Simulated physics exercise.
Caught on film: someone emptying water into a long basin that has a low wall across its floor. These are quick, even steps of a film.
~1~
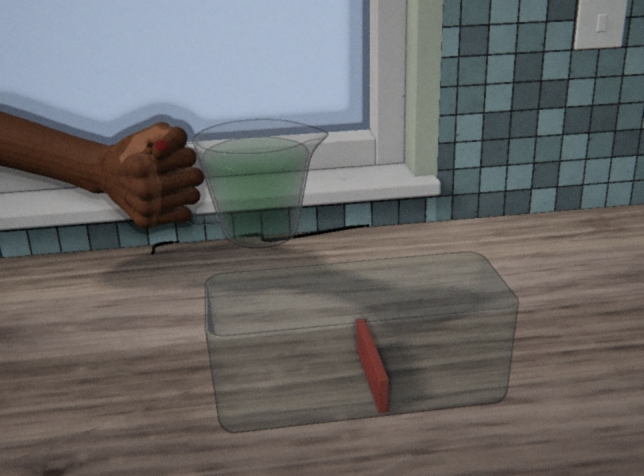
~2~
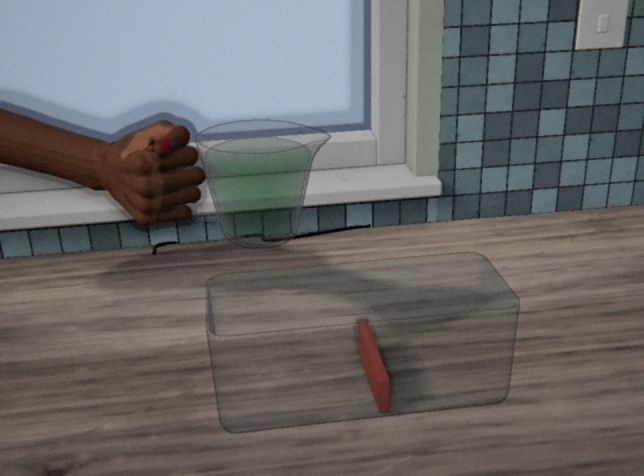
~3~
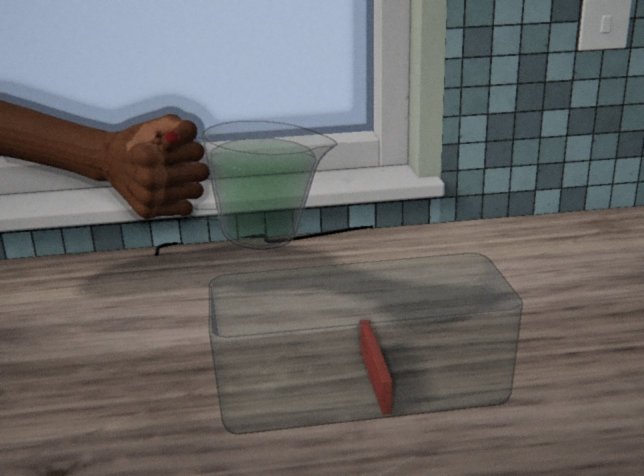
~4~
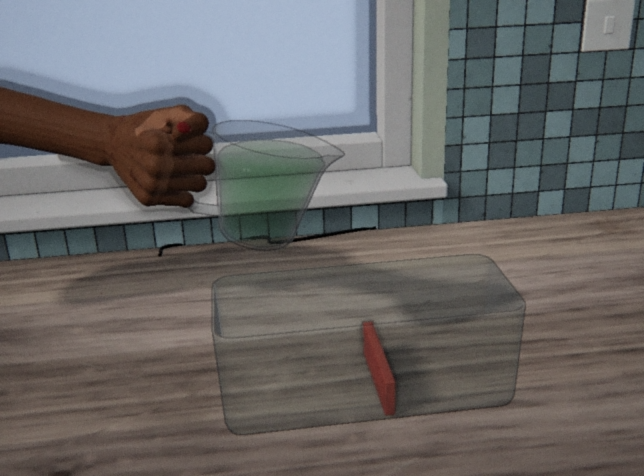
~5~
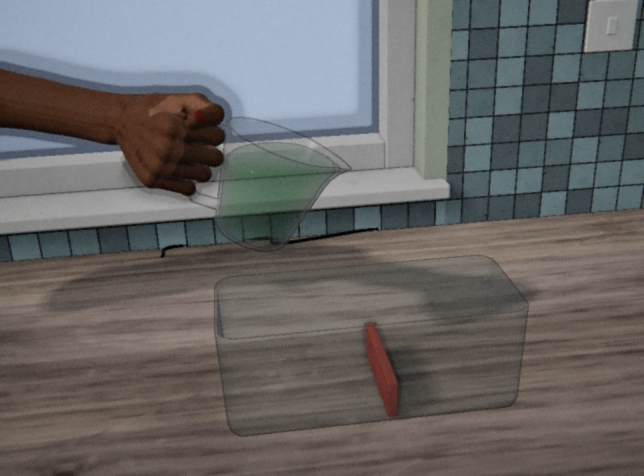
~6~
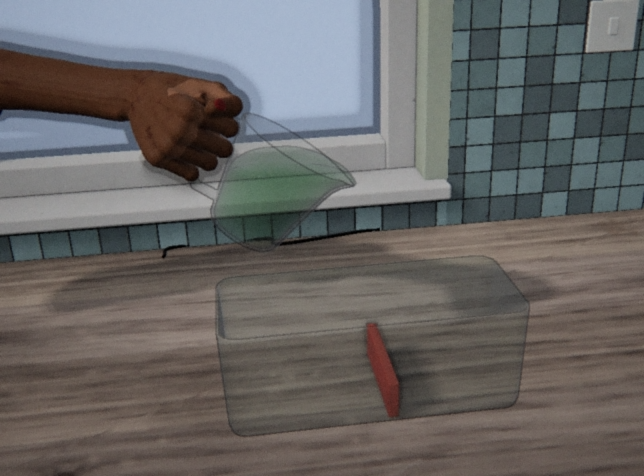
A hand tilting a clear container of green-tinted water steadily rightward above a long transparent basin with a low red wall inside.
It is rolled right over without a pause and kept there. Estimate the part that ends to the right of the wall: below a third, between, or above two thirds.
In the end between a third and two thirds is right of the wall.
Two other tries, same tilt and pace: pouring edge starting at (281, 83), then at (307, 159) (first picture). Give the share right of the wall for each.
First some 15, then 20 per cent.
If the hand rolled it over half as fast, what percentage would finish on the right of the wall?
Roughly 70 in a hundred.
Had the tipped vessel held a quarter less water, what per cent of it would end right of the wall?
About 30 per cent.
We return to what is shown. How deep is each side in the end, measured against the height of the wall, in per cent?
Left: 30 %. Right: 30 %.
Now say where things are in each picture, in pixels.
The first picture shows tilt 0°; pouring edge (328, 132); surface from (202, 154) to (309, 146); the long basin's rim runs from (206, 306) to (500, 278); the wall's top is at (372, 349).
The second picture shows tilt 2°; pouring edge (331, 135); surface from (203, 153) to (311, 148).
The third picture shows tilt 6°; pouring edge (337, 141); surface from (209, 151) to (317, 151).
The fourth picture shows tilt 13°; pouring edge (345, 152); surface from (217, 153) to (325, 154).
The fifth picture shows tilt 23°; pouring edge (352, 167); surface from (225, 158) to (337, 160).
The sixth picture shows tilt 35°; pouring edge (355, 184); surface from (226, 167) to (344, 172); 2 per cent is over the edge.
A moment on, the tilt is 100° and 36 per cent is still to pour, 6 is left of the wall and 32 right of it.
Next, the tilt is 111° and 2 per cent is still to pour, 46 is left of the wall and 45 right of it.
Then the tilt is 111° and 0 per cent is still to pour, 53 is left of the wall and 44 right of it.
Later the tilt is 111° and 0 per cent is still to pour, 53 is left of the wall and 45 right of it.
At rest 53 per cent lies left of the wall, 45 right of it and 2 outside.
